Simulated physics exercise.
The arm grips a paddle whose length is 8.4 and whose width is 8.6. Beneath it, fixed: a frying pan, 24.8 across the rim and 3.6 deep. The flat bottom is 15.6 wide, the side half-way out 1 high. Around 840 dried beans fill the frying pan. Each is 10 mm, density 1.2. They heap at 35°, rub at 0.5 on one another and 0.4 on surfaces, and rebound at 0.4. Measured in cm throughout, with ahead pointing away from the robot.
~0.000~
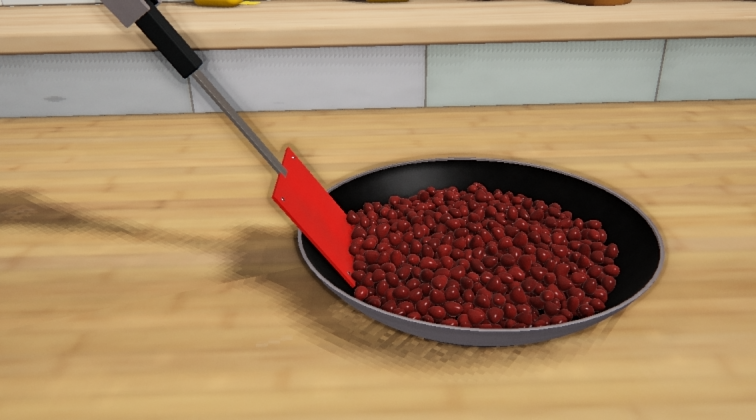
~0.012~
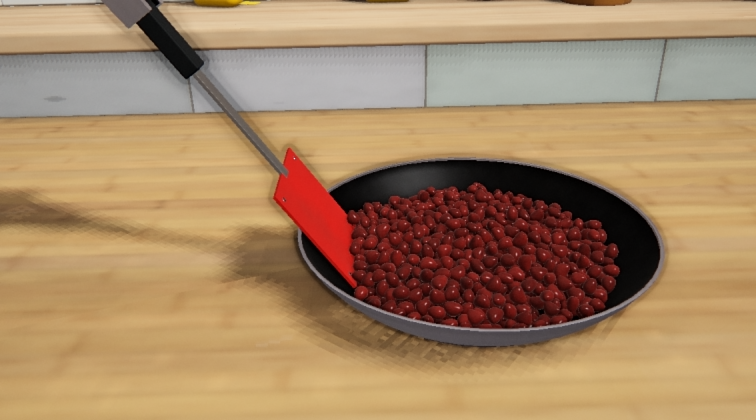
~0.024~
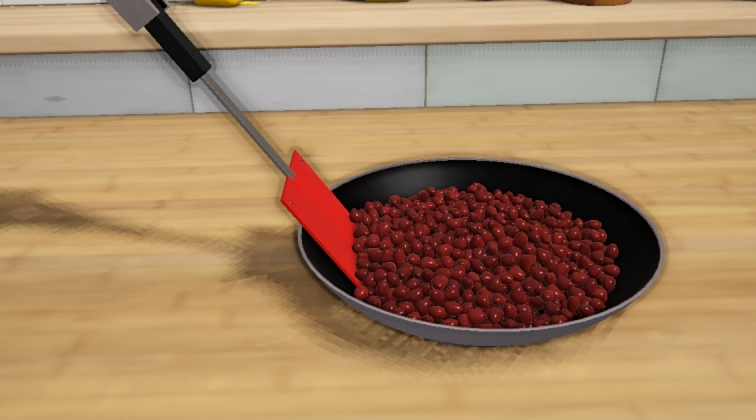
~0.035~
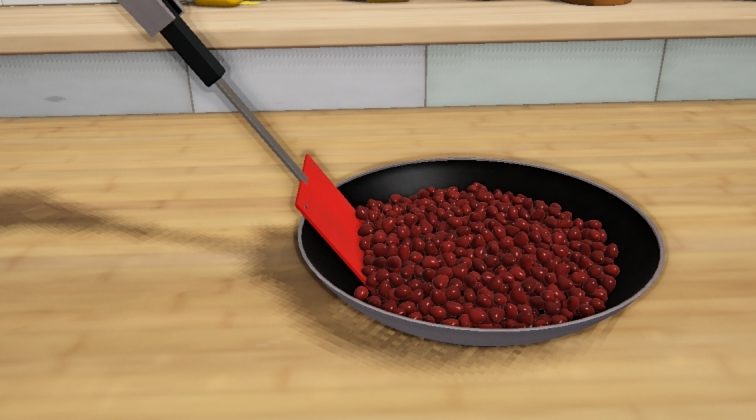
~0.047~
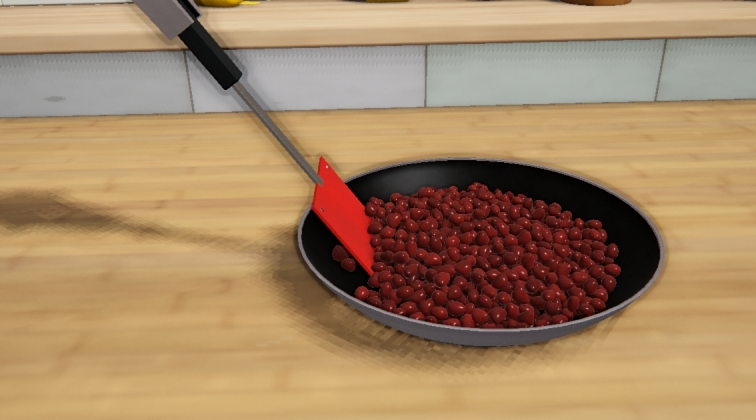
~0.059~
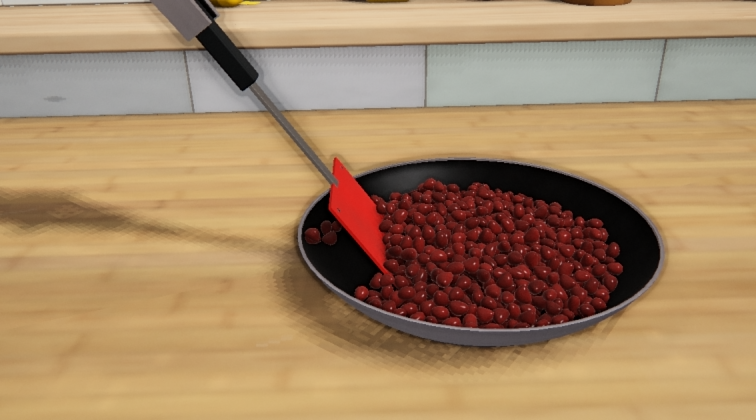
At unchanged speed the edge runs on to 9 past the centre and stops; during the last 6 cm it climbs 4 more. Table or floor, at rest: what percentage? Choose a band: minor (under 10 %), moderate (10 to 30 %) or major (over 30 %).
Major.
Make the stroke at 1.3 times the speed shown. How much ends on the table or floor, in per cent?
40 %.
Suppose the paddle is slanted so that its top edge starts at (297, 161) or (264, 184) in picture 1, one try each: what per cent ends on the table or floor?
Around 35 per cent, then around 40 per cent.
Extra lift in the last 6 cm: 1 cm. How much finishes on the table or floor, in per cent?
I'd say close to 45 per cent.
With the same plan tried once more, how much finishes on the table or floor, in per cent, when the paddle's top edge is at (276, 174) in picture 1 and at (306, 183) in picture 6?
Close to 30 in a hundred.
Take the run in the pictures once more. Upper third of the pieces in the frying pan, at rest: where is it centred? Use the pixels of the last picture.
At about (551, 243).
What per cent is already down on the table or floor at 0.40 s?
My estimate is roughly 25 %.
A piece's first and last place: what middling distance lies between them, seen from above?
Level distance of around 6 cm.
After 0.11 s, sloping 55°, highest piece 15 above the table; 833 in the frying pan, 5 on the blade or in flight.
After 0.17 s, sloping 55°, highest piece 22 above the table; 830 in the frying pan, 8 on the blade or in flight.
After 0.40 s, sloping 55°, highest piece 19 above the table; 513 in the frying pan, 228 on the table or floor, 97 on the blade or in flight.
After 1.45 s, sloping 55°, highest piece 4 above the table; 512 in the frying pan, 326 on the table or floor.
In the end, 512 in the frying pan, 326 on the table or floor. That is 39 % on the table or floor.
